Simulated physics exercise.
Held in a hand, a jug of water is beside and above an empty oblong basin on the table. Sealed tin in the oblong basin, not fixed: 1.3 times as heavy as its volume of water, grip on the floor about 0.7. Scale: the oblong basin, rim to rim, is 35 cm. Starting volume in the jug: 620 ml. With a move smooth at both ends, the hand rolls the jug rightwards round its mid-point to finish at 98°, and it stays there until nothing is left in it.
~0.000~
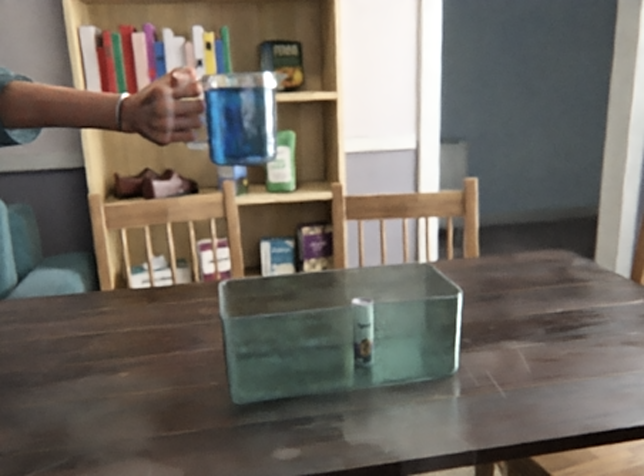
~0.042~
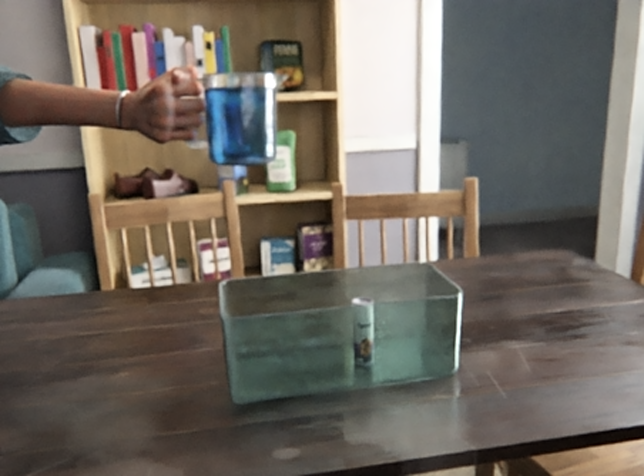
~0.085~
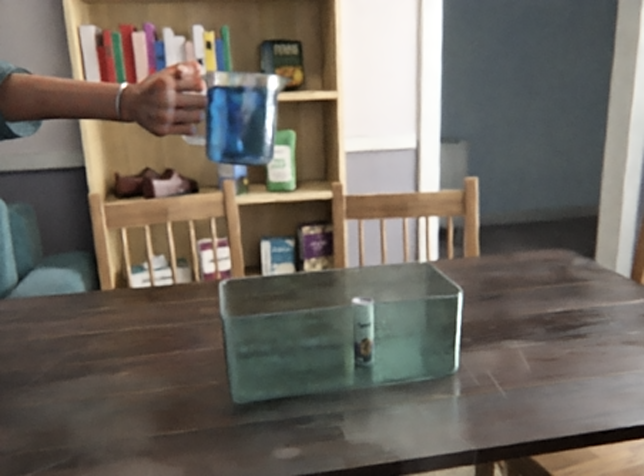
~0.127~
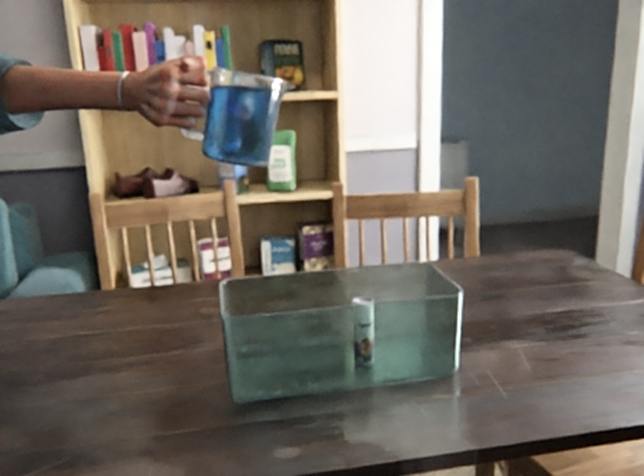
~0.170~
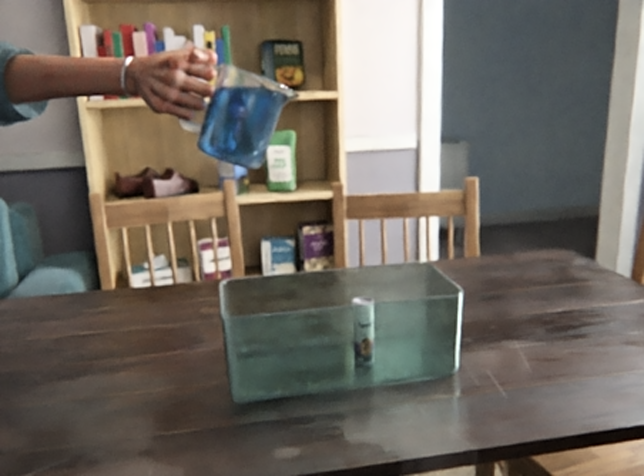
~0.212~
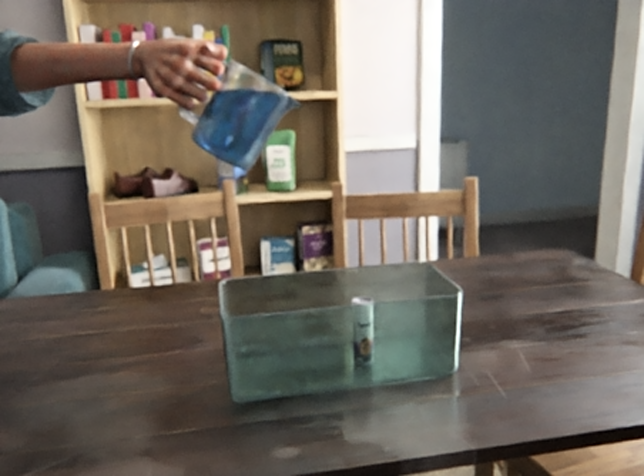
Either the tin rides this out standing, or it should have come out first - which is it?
Here's my call: It does not tip.
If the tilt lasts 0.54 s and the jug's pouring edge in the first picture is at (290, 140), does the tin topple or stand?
Then the tin comes down.
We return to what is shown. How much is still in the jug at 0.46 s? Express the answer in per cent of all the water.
At that time about 62 in a hundred parts are still held.
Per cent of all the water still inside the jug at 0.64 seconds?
About 24 percent.
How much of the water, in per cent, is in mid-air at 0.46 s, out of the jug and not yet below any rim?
It comes to roughly 36 per cent.
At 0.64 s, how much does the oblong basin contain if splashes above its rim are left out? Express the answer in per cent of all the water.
Close to 42 in a hundred.
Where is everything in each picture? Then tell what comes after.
In the first frame, tilt 0°; pouring edge (287, 74); surface from (205, 89) to (273, 87); the oblong basin's rim runs from (220, 300) to (445, 278); the tin's top is at (362, 304).
In the second frame, tilt 1°; pouring edge (289, 75); surface from (206, 89) to (274, 87).
In the third frame, tilt 6°; pouring edge (292, 79); surface from (208, 87) to (276, 88).
In the fourth frame, tilt 13°; pouring edge (296, 85); surface from (212, 89) to (281, 90).
In the fifth frame, tilt 22°; pouring edge (301, 95); surface from (210, 101) to (287, 92).
In the sixth frame, tilt 33°; pouring edge (303, 106); surface from (207, 106) to (294, 97).
Then, 0.46 s in, the tilt is 93° and 62 per cent is still to pour; the tin stands where it began.
Then, 0.64 s in, the tilt is 98° and 23 per cent is still to pour; the tin stands where it began.
Then, 0.83 s in, the tilt is 98° and 8 per cent is still to pour; the tin stands where it began.
Then, 1.04 s in, the tilt is 98° and 2 per cent is still to pour; the tin stands where it began.
Finally, the tin stands where it began.
